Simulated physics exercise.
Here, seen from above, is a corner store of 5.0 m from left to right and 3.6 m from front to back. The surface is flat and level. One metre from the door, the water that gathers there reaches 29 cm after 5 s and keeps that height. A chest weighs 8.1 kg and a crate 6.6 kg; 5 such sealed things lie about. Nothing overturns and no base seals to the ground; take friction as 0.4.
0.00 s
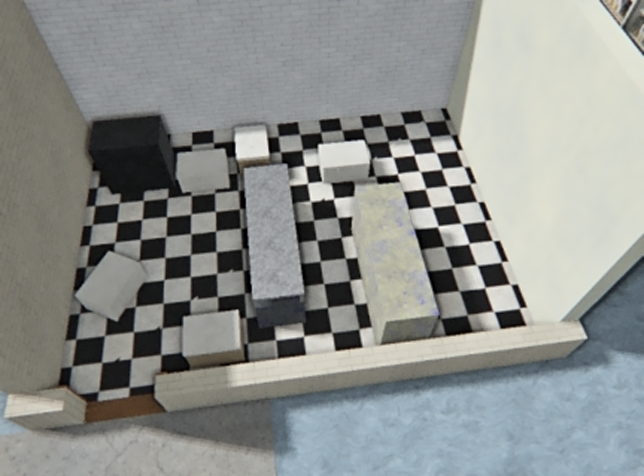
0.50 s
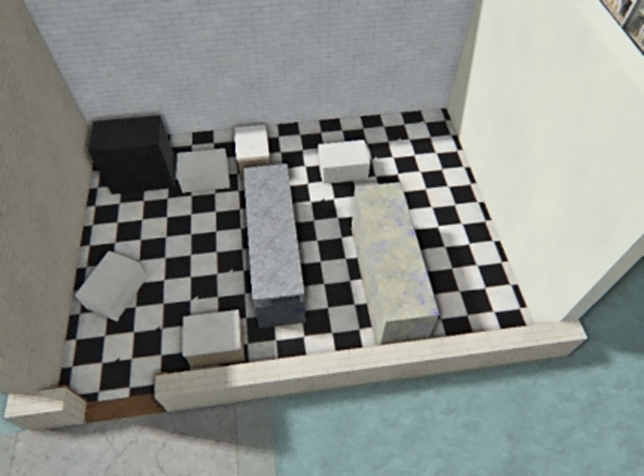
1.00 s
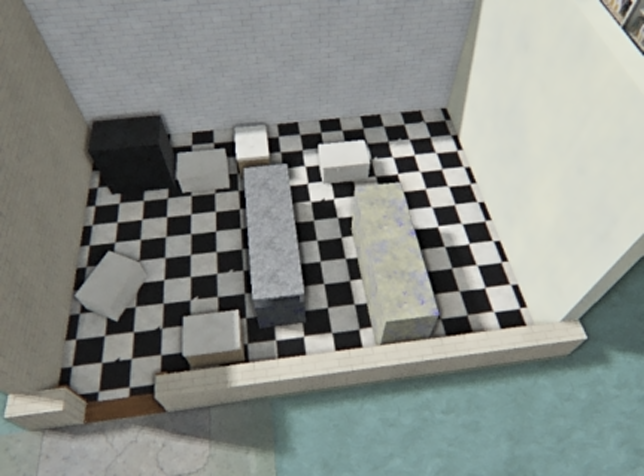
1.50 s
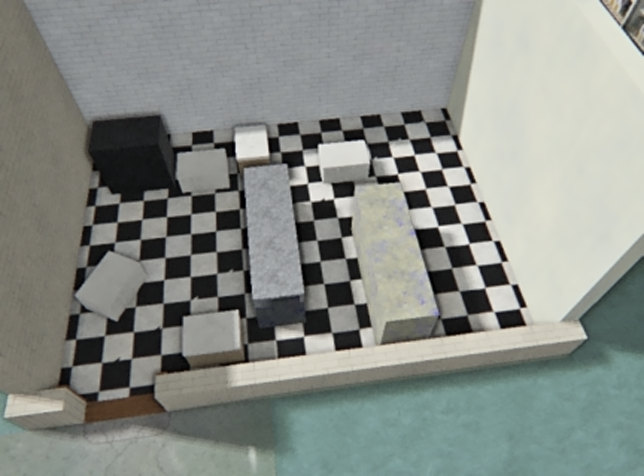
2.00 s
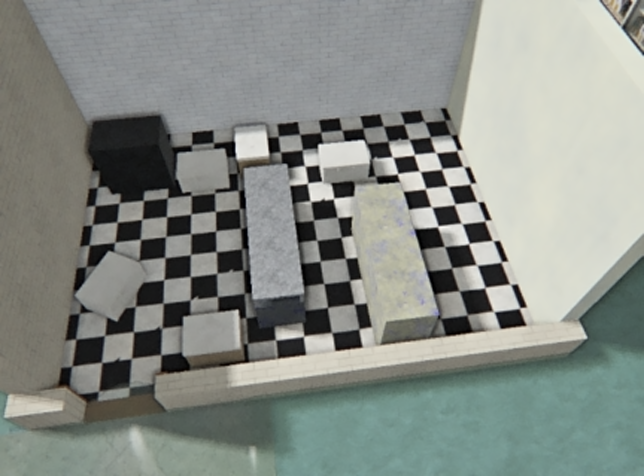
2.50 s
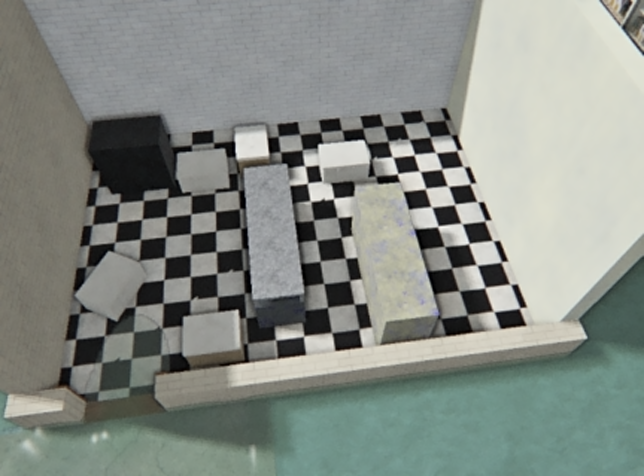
In a corner store, water spreads outside and enters the doorway while the furnishings stay still.
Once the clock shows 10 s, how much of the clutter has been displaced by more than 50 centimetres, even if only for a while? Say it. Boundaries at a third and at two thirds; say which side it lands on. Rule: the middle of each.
It lands on or past two thirds.
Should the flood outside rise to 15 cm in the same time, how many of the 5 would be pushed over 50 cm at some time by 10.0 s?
The answer would then be 3.
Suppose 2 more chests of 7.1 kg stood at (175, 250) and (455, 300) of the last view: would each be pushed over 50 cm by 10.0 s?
Above the limit, then inside the limit.
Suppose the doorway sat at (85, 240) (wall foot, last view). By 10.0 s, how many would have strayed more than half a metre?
Then it comes to 5 of them.
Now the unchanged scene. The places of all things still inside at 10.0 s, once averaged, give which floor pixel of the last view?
Around (307, 225).
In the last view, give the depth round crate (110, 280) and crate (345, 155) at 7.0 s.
Some 14 cm at the first, some 2 cm at the second.
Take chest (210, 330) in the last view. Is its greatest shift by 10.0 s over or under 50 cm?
Within.
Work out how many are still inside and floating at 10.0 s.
At that time the total is 3.
After 3.5 s 0 of 5 are over 50 cm from their spots; 0 afloat.
After 4.5 s 1 of 5 are over 50 cm from their spots; 0 afloat.
After 7.0 s 3 of 5 are over 50 cm from their spots; 2 afloat.
After 10.0 s 4 of 5 are over 50 cm from their spots, and 4 have been at some point; 3 afloat.
